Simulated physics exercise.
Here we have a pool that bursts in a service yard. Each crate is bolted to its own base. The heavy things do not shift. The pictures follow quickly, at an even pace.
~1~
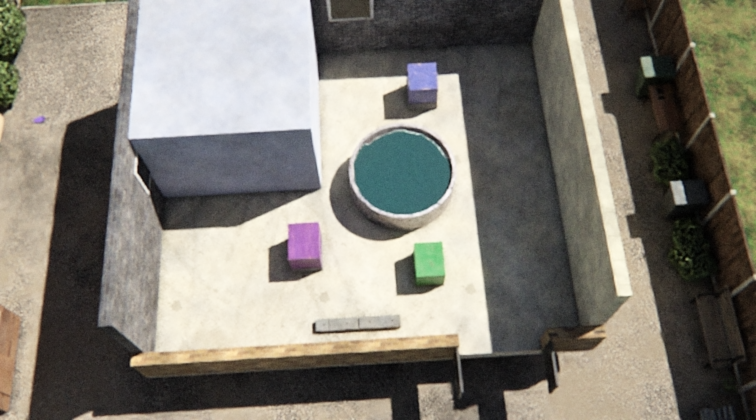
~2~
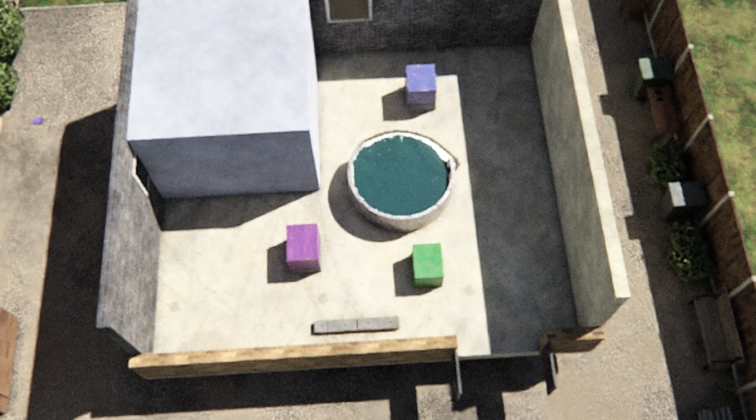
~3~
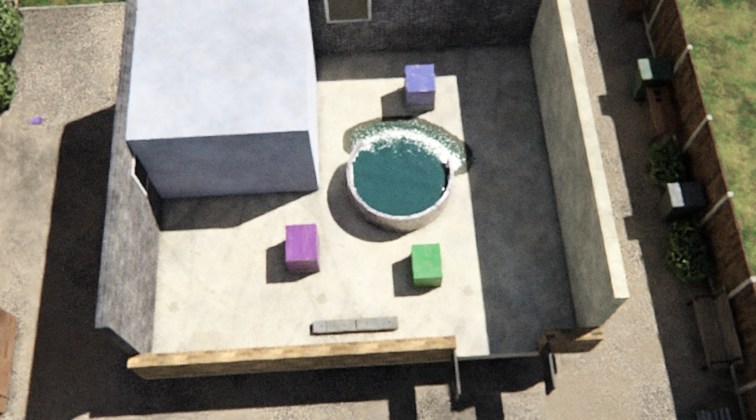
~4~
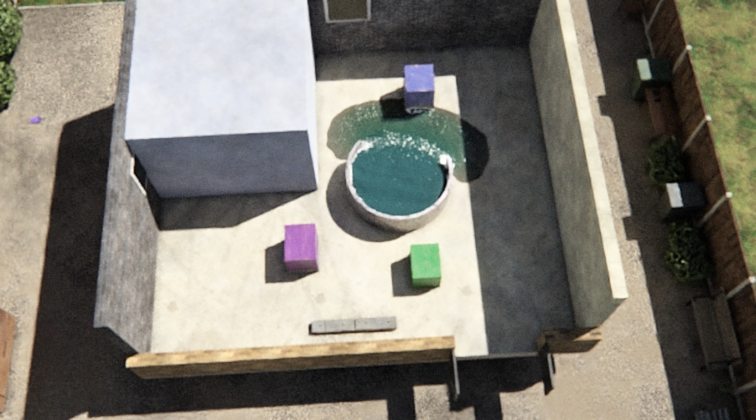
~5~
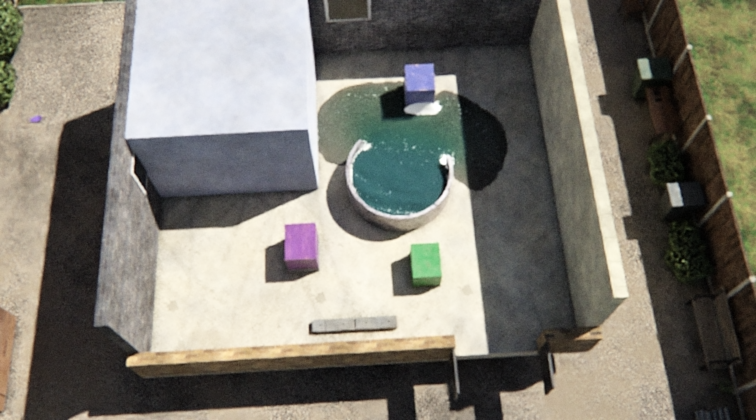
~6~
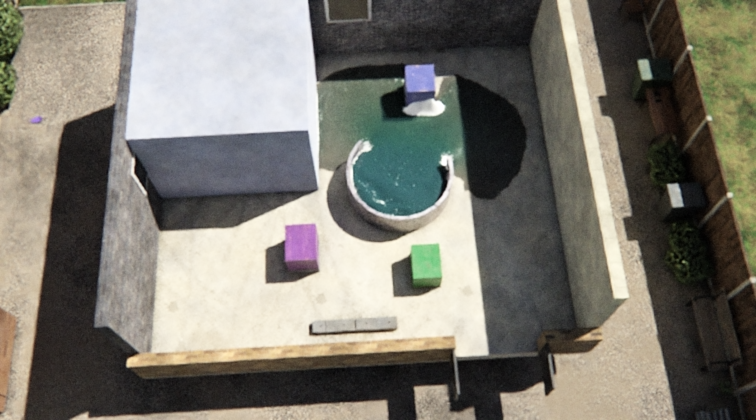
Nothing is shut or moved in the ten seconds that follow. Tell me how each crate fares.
The green crate is soaked; the purple crate keeps dry; the blue crate is soaked.
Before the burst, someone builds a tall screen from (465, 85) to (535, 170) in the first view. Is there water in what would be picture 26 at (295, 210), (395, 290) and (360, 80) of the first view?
As listed: Clear, clear, wet.
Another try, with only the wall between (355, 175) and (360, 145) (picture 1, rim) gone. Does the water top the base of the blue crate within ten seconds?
My reading: The blue one is spared.
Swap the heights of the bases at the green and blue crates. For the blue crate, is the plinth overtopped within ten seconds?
Then: The blue one ends up wet.
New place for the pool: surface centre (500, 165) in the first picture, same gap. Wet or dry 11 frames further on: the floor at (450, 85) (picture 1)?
Verdict: Wet.
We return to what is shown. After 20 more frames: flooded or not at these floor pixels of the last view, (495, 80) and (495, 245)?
In turn: Wet, not flooded.
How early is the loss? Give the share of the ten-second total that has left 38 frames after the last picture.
About 0 per cent.
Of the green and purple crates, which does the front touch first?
I say the purple crate.
A moment on, water covers 30 % of the floor; the green crate not reached, the purple crate not reached, the blue crate water round its plinth.
Next, water covers 30 % of the floor; the green crate not reached, the purple crate not reached, the blue crate water round its plinth.
Then, water covers 35 % of the floor; the green crate not reached, the purple crate not reached, the blue crate water round its plinth.
Later, water covers 65 % of the floor; the green crate water round its plinth, the purple crate water round its plinth, the blue crate water round its plinth.
In the end, water covers 70 % of the floor; the green crate was topped, the purple crate stayed above the water, the blue crate was topped.
